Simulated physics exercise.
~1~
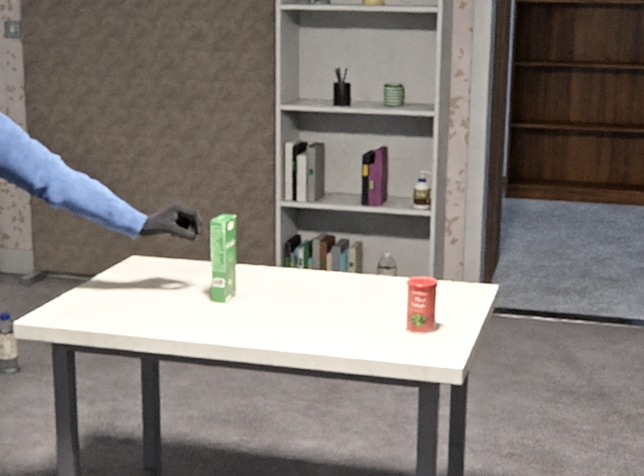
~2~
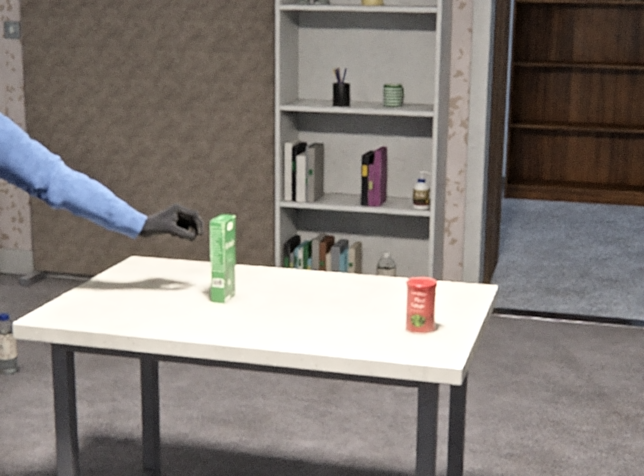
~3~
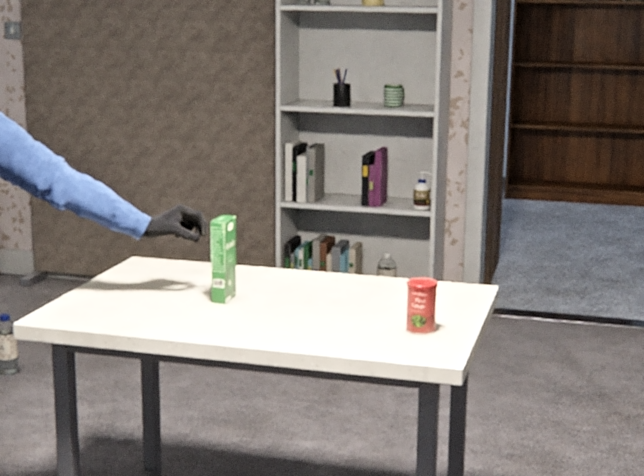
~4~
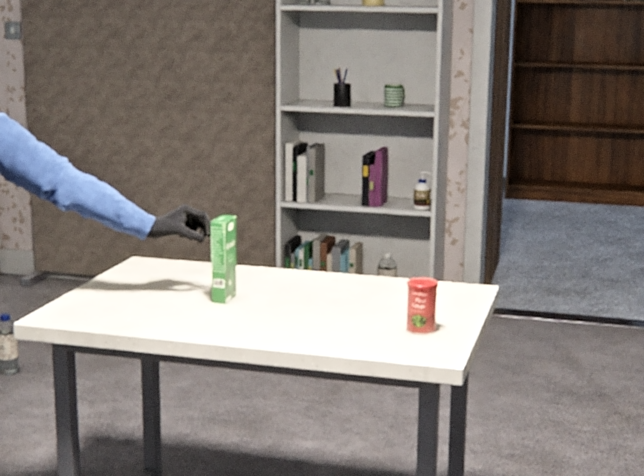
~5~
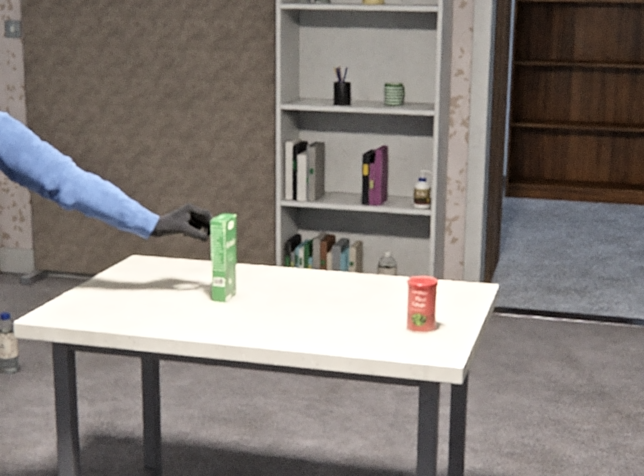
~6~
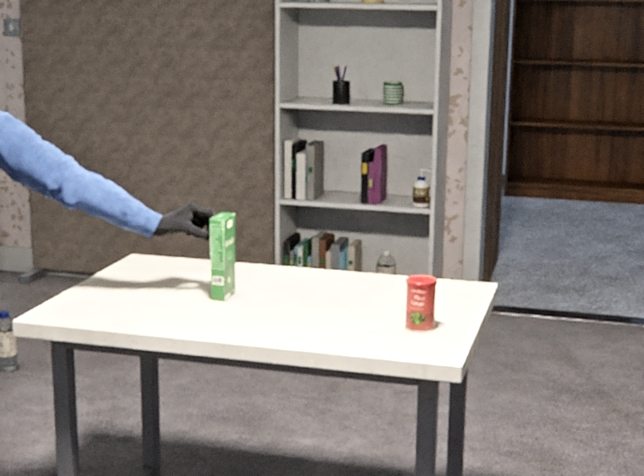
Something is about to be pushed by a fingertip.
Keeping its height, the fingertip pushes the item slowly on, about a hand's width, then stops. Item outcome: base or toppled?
Toppled.
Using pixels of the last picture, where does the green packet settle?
The object ends up somewhere near (275, 294).
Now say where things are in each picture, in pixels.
In the first picture, green packet (224, 259).
In the second picture, green packet (223, 259).
In the third picture, green packet (224, 259).
In the fourth picture, green packet (224, 259).
In the fifth picture, green packet (224, 258).
In the sixth picture, green packet (223, 257).
Then, 0.70 s later than the last frame, green packet tilted by 32° near (245, 261).
Then, 0.90 s later than the last frame, green packet on its side near (272, 289).
Then, 1.10 s later than the last frame, green packet on its side near (275, 294).
When it is over, lying over on the table, green packet. End places, in pixels of the last picture, green packet near (275, 294).
